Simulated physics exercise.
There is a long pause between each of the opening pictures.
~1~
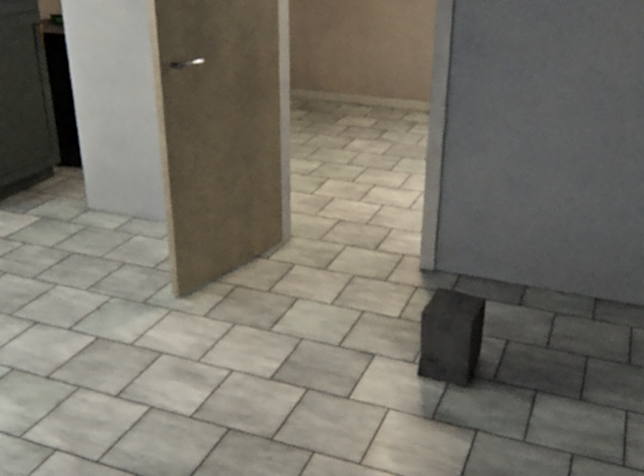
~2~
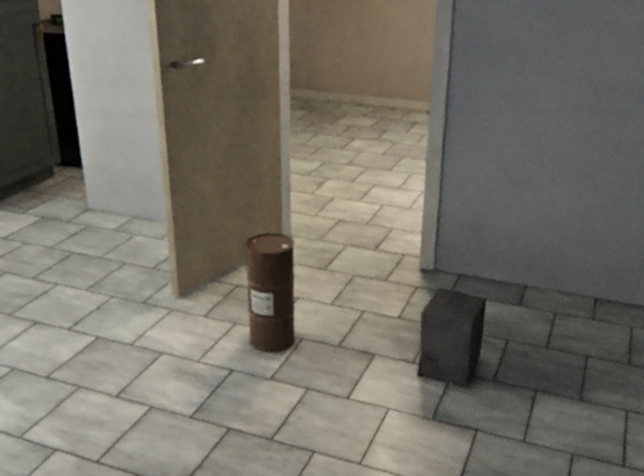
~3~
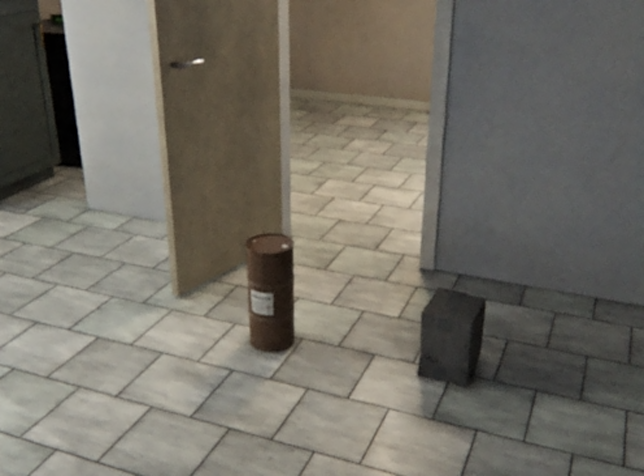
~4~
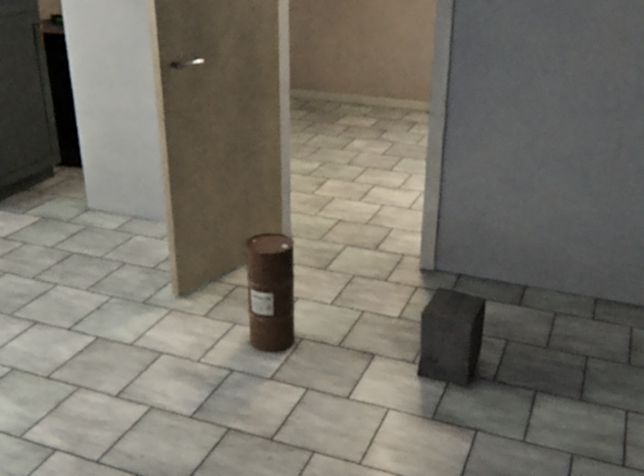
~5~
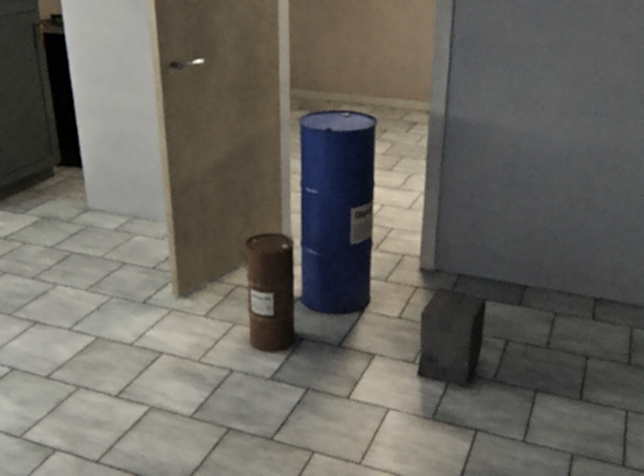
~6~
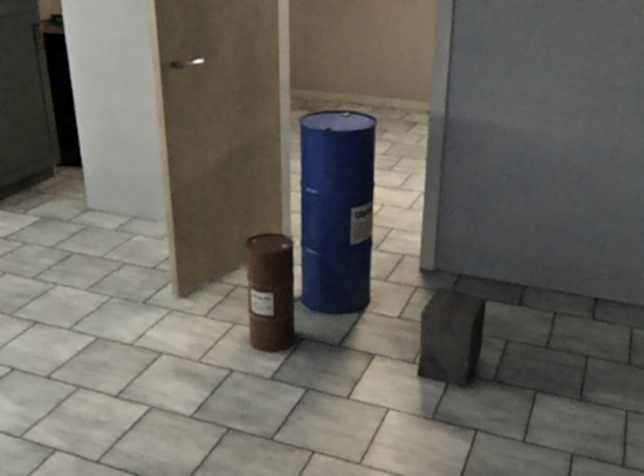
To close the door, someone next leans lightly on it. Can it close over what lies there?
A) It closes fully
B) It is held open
B, it is held open.
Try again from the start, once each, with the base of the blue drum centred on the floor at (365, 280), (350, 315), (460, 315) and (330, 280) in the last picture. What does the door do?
Well, the first time the door halts partway, the second time it halts partway, the third time it completes its swing, and the fourth time it halts partway.
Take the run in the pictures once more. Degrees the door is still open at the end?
Close to 50 degrees, I'd say.
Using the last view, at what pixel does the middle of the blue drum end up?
Around (353, 212).
Then, 0.50 s after the last picture, door 90° open.
Then, 0.70 s after the last picture, door 77° open.
Then, 0.90 s after the last picture, door 62° open.
Then, 1.10 s after the last picture, door 54° open; blue drum slid a little near (348, 212).
At rest, door 52° open; all 3 in place. Seen from the same camera at the end, blue drum near (353, 212).
